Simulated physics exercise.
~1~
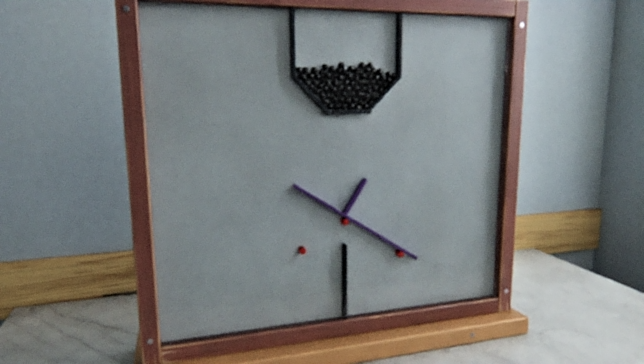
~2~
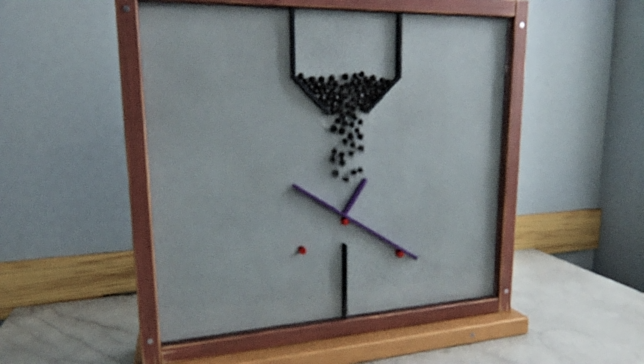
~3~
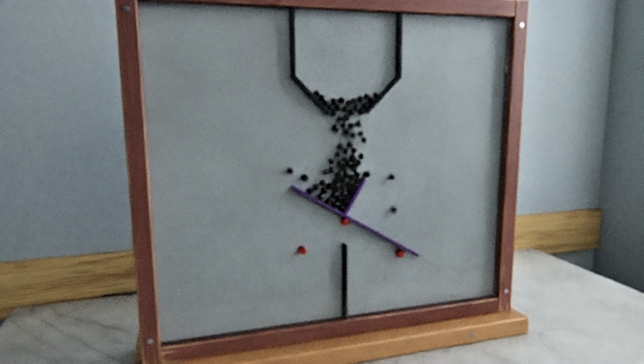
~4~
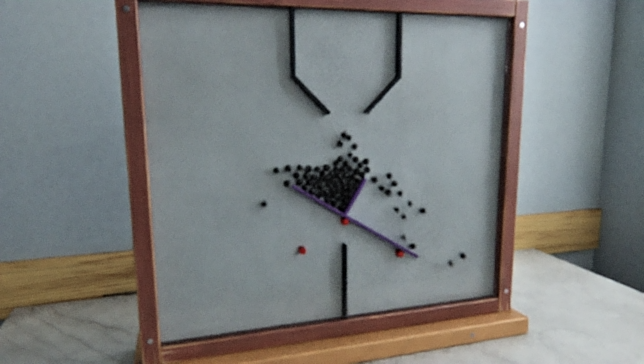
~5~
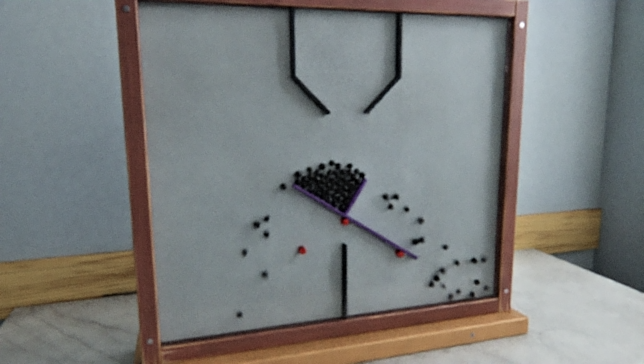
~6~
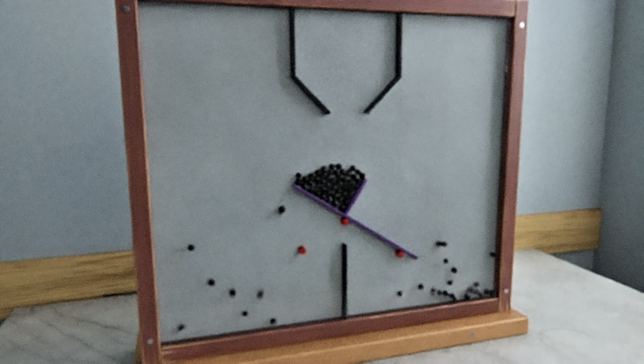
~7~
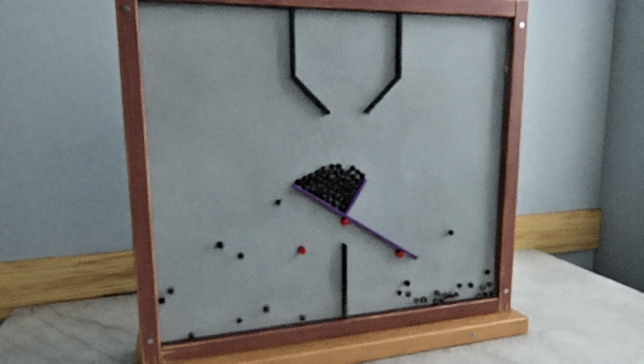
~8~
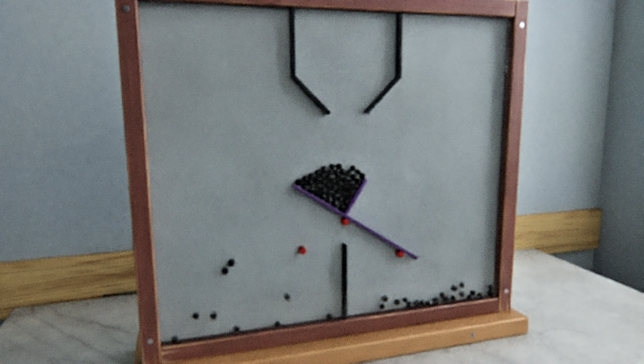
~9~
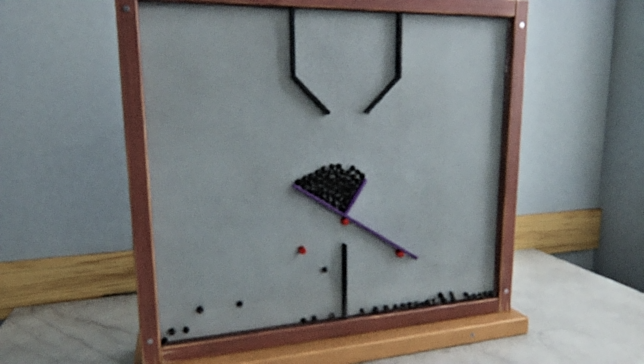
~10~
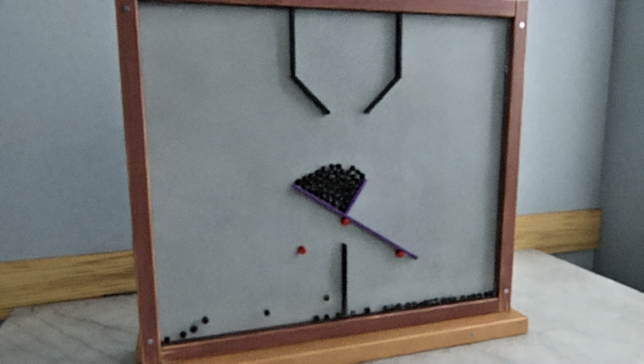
A shallow reddish-brown frame with a grey panel stands on a pale marble surface against a blue-grey wall, seen by a still camera. Black beads fill a black hopper at the top, above a tilted purple tray with an upright fin, red pins and a black divider between two bins. The beads pour down and heap up on the tray, left of the fin. Some spill off both sides, bouncing and scattering across the floor. The tray stays tipped down to the right, finally holding most of the beads, with a smaller share in the right bin and fewest in the left.
